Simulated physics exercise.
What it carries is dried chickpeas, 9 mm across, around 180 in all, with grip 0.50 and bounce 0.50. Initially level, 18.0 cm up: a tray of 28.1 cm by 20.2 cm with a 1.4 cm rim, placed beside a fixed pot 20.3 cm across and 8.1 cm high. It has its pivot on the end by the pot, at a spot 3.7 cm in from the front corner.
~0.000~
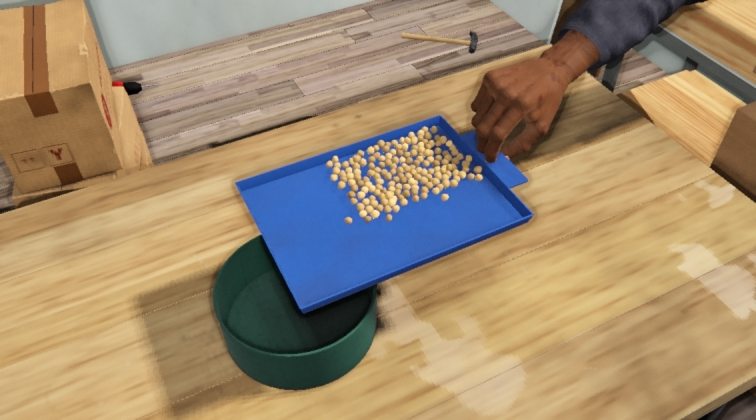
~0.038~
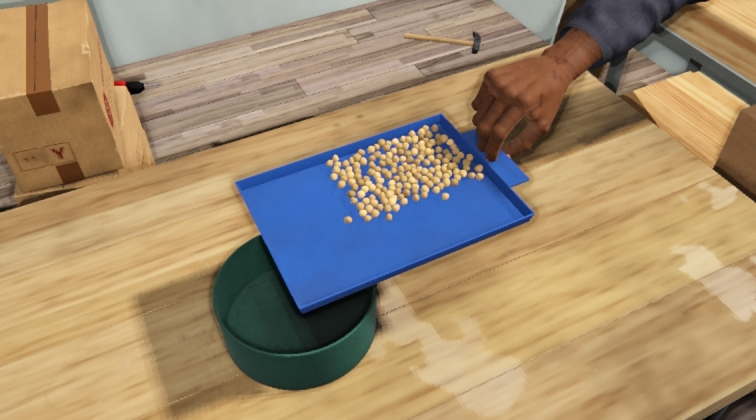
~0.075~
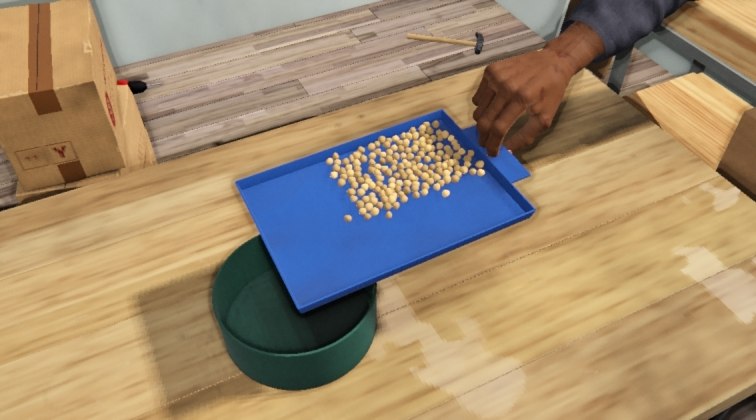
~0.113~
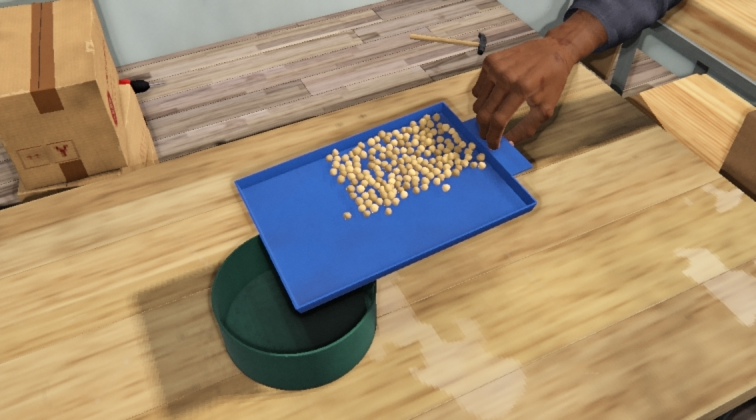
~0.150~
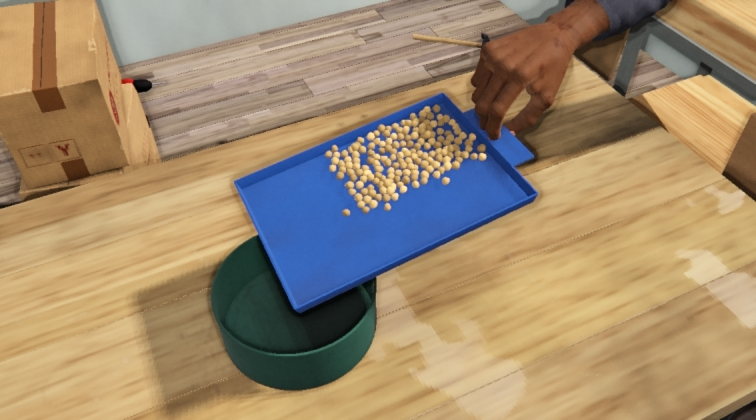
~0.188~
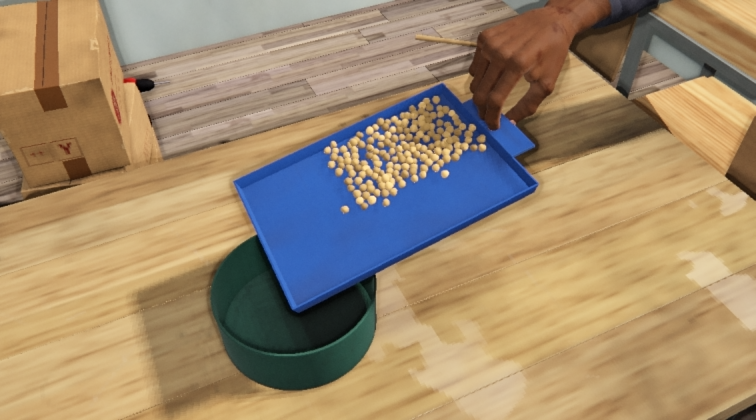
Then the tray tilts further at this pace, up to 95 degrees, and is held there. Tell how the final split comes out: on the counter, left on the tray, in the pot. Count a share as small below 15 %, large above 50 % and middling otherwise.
Counter: Middling. Left on the tray: Small. Pot: Large.
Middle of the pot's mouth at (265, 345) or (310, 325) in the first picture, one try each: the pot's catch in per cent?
Roughly 55 per cent, then 35 per cent.
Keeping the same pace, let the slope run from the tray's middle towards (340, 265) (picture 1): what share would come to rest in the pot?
Roughly 0 per cent.
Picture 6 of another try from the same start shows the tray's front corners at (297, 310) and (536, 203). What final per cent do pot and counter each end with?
Pot 0 % / counter 95 %.
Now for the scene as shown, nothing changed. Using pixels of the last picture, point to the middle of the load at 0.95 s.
(244, 241) or thereabouts.
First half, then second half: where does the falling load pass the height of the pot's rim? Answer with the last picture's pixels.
Early half: About (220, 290); late half: (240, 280).
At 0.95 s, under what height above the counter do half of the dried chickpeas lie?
Median height: Approx. 16 cm.
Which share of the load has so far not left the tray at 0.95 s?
I'd say close to 50 per cent.
Then, at 0.65 s, tilt 51 degrees; the tray holds 100 %, the pot 0 %.
After 0.95 s, tilt 78 degrees; the tray holds 50 %, the pot 15 %.
After 1.36 s, tilt 95 degrees; the tray holds 10 %, the pot 40 %.
At rest (2.1 s), counter 40 %, tray 0 %, pot 60 %.
